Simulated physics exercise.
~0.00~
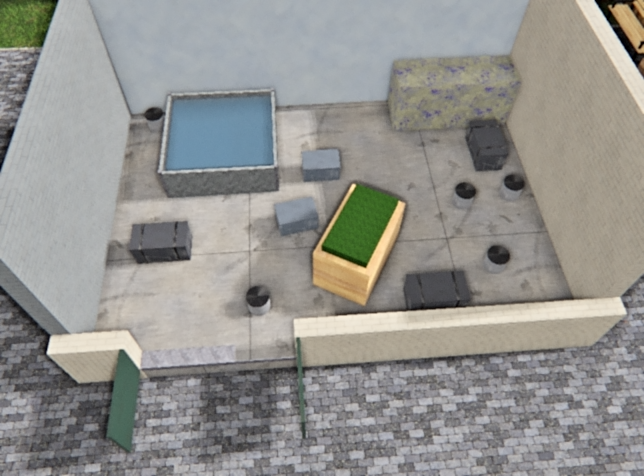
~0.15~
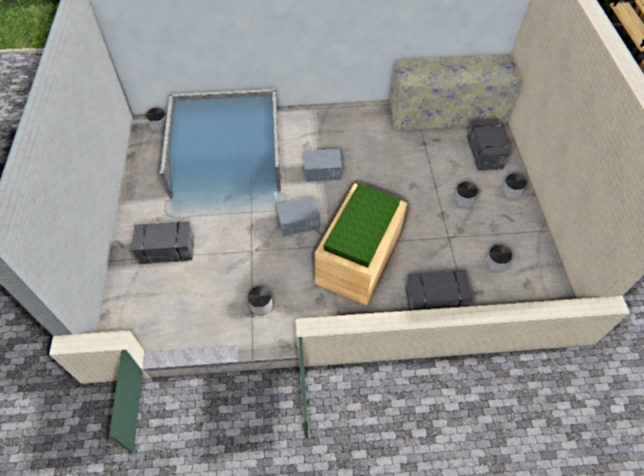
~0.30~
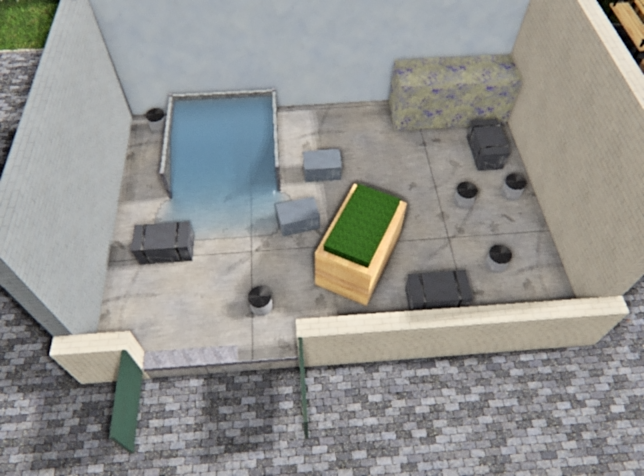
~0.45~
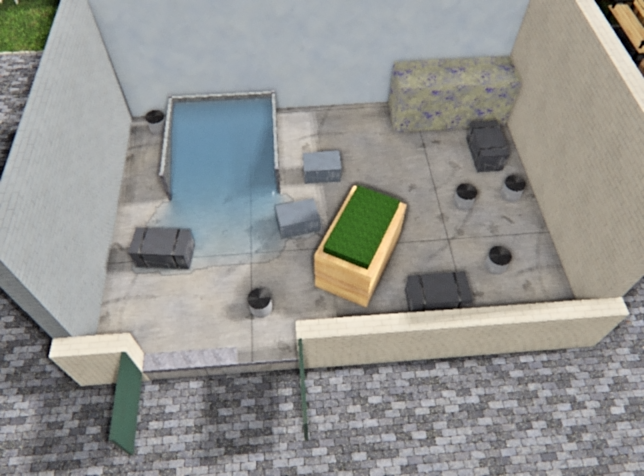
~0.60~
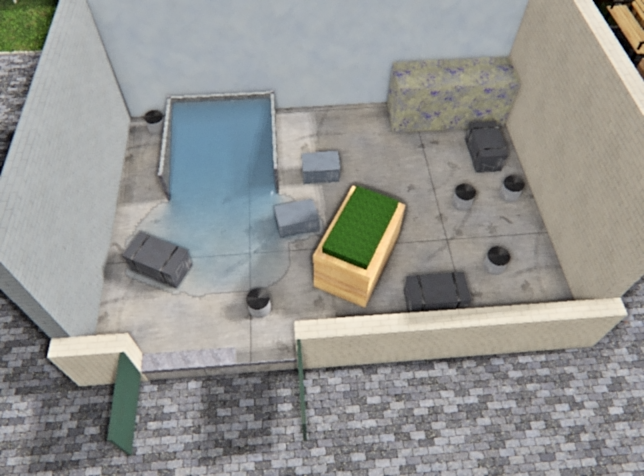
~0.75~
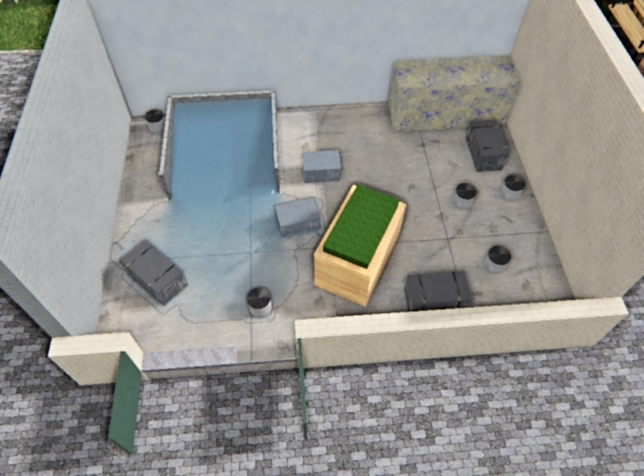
The clip shows a walled court where the front side of a raised pool disappears and water spreads across the floor toward the viewer; a dark trunk in its path then turns and slides slightly, while the other objects stay put.
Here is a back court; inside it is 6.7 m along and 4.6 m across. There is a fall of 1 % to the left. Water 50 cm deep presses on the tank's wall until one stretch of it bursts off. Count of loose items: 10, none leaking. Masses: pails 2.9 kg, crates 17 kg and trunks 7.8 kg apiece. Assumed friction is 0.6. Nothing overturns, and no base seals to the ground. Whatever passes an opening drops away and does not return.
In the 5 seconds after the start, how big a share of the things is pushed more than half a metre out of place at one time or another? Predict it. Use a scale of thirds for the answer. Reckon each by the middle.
On that scale: Less than a third.
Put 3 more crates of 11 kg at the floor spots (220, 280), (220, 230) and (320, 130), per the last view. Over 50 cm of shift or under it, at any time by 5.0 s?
Answers in order are crosses the line, crosses the line and does not cross.
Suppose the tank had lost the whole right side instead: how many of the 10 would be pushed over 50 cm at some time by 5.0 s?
That would give 5.
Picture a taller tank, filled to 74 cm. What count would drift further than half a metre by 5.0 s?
With that change, 4 of them.
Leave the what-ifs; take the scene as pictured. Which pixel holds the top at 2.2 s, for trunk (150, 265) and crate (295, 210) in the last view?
Near (114, 304) and (319, 234).
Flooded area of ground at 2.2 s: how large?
About 13 m2.
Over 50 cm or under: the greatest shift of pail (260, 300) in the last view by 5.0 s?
Result: Above the line.
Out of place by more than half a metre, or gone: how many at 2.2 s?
Answer: 3.
After 1.1 s 1 of 10 are over 50 cm from their spots; 0 afloat.
After 2.2 s 3 of 10 are over 50 cm from their spots; 1 afloat.
After 3.5 s 3 of 10 are over 50 cm from their spots; 1 afloat.
After 5.0 s 3 of 10 are over 50 cm from their spots, and 3 have been at some point; 1 afloat.
